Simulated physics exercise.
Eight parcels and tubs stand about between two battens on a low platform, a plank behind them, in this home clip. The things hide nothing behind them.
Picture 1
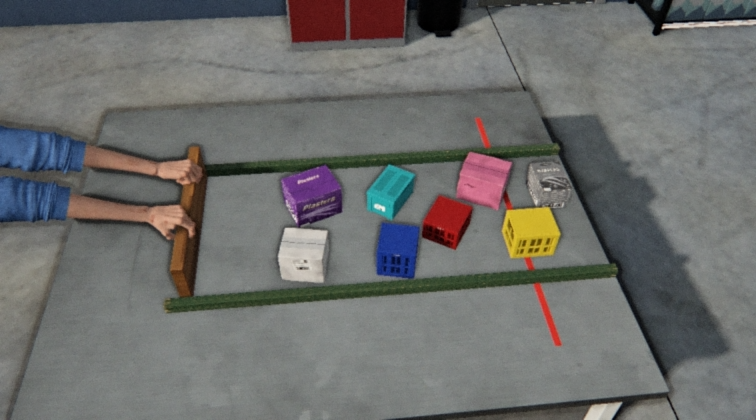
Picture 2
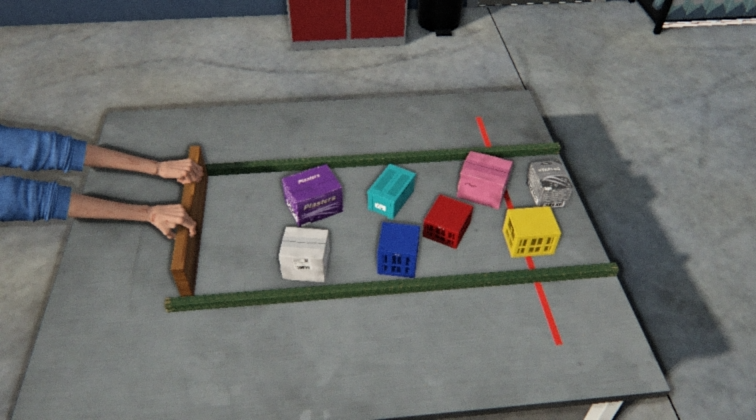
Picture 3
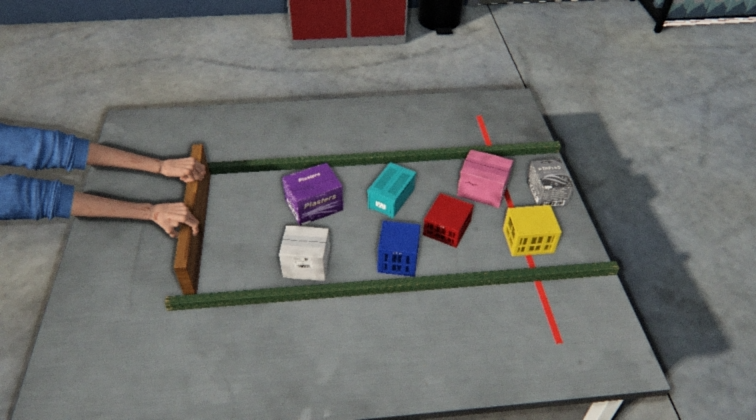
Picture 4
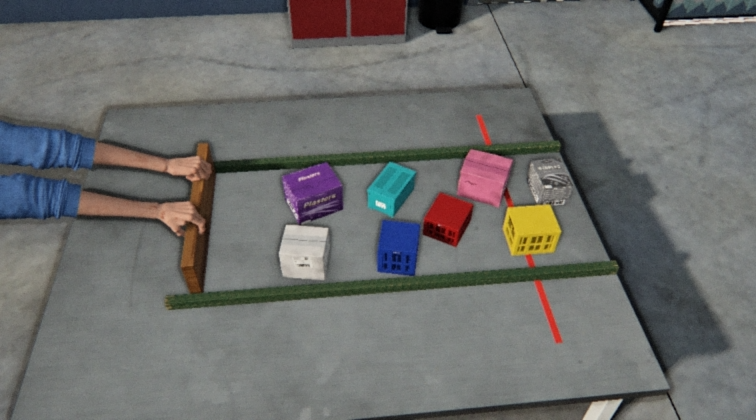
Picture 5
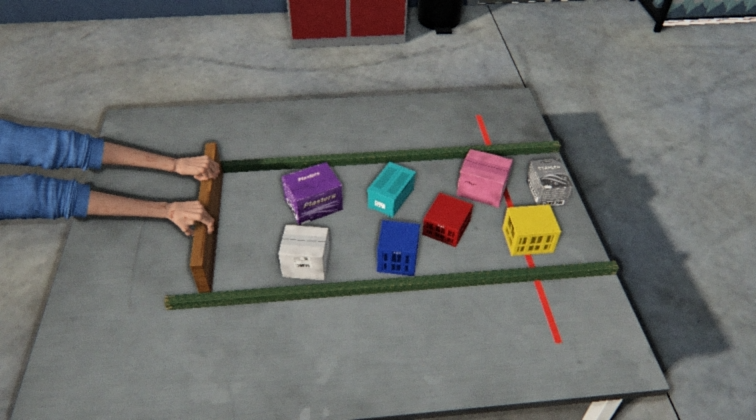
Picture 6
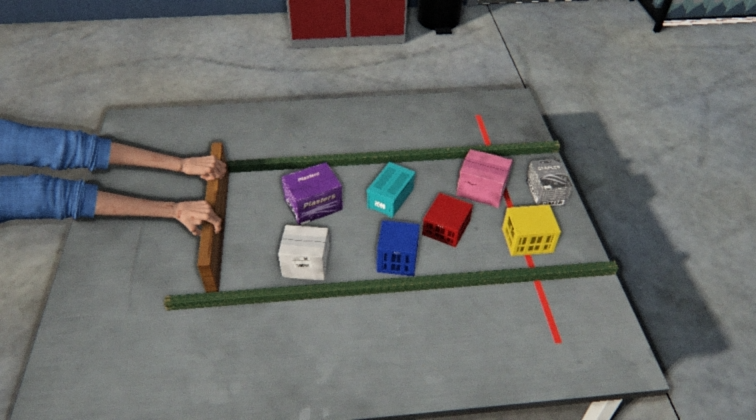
The footage shows two hands gripping a wooden plank on a grey platform and sliding it slightly to the right between two green battens, while the eight mixed boxes and crates, some near a red line, stay in place.
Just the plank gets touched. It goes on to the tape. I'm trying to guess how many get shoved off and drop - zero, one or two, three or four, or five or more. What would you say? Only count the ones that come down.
I would say three or four.
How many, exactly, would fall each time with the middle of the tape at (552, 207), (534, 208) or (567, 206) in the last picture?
Tallies in the order given: 6, 6, 8.
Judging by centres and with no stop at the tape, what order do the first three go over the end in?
In order: The grey box, the pink parcel, the yellow crate.
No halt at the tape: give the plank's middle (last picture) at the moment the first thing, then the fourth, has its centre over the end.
At (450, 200) for the first, at (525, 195) for the fourth.
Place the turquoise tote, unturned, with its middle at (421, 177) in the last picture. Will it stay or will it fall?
Lab note: From that start it stays aboard.
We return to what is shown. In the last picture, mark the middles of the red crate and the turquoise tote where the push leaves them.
First (574, 212), then (565, 174).
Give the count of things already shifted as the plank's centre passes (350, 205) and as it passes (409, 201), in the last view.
I make it 4 at the first spot and 6 at the other.
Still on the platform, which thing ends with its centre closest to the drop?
Nearest at the end: The turquoise tote.
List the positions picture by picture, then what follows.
In the first picture, grey box (548, 186); yellow crate (530, 233); pink parcel (484, 181); plank (191, 219); tape (511, 212).
In the second picture, yellow crate (531, 232); blue crate (399, 250).
In the third picture, pink parcel (485, 178); turquoise tote (392, 190).
In the fourth picture, grey box (549, 183); purple box (313, 193).
In the fifth picture, yellow crate (531, 230); plank (209, 215).
In the sixth picture, grey box (549, 183); yellow crate (531, 230); pink parcel (484, 178); plank (215, 215); tape (512, 210).
Soon after, none off yet; grey box at rest near (549, 183); yellow crate at rest near (531, 230); pink parcel at rest near (484, 178).
Then, none off yet; grey box moving near (550, 183); yellow crate at rest near (531, 230); pink parcel moved about its own width near (511, 174).
At rest, the number that fall off is three or four; fallen, pink parcel, yellow crate and grey box.
